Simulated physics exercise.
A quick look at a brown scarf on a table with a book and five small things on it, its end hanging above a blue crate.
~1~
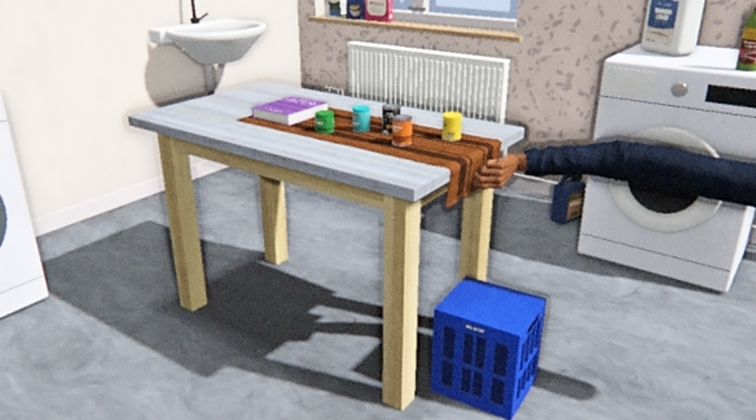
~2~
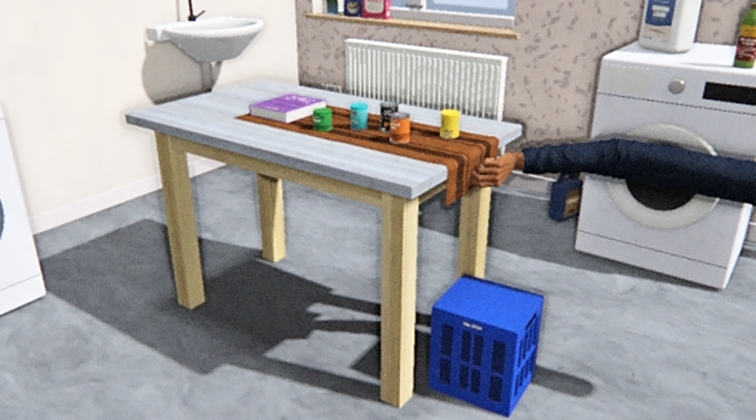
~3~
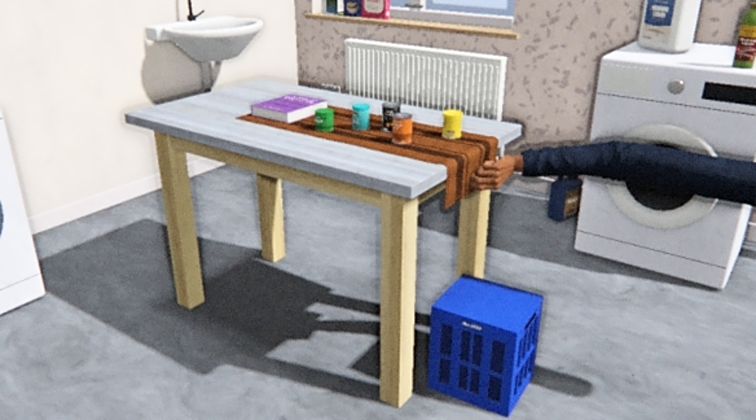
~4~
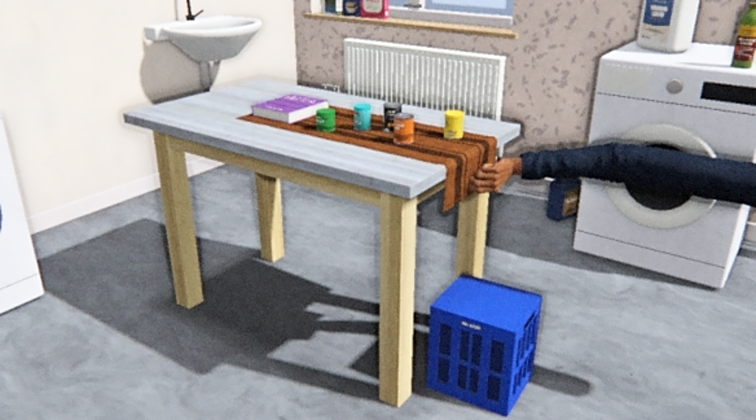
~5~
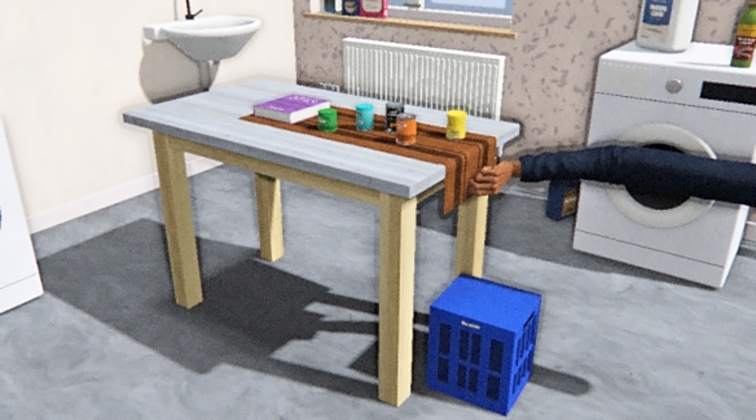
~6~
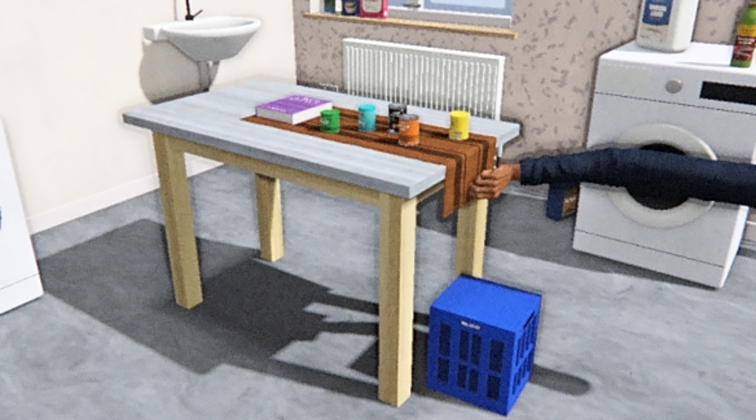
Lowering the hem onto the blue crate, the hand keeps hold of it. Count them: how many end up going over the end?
The count is three.
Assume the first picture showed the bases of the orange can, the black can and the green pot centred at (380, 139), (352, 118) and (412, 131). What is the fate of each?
My call: The orange can takes a tumble; the black can hangs on; the green pot takes a tumble.
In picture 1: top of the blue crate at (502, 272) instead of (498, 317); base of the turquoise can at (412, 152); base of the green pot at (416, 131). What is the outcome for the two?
Outcome for the turquoise can: It is lost. Outcome for the green pot: It stays.
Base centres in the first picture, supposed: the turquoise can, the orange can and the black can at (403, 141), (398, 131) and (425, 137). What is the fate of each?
The turquoise can falls; the orange can drops off; the black can drops off.
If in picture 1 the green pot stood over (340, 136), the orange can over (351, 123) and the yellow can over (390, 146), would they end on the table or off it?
Note: Green pot kept on top; orange can kept on top; yellow can lost.
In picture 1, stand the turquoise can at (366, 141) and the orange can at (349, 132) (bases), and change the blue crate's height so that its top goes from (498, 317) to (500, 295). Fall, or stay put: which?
First the turquoise can: It is still up there. Then the orange can: It is still up there.
Soon after, hem near (468, 250); yellow can gone.
Then, hem on the crate; yellow can, orange can and black can gone.
At rest, hem on the crate; yellow can, orange can and black can gone. It carries off three.
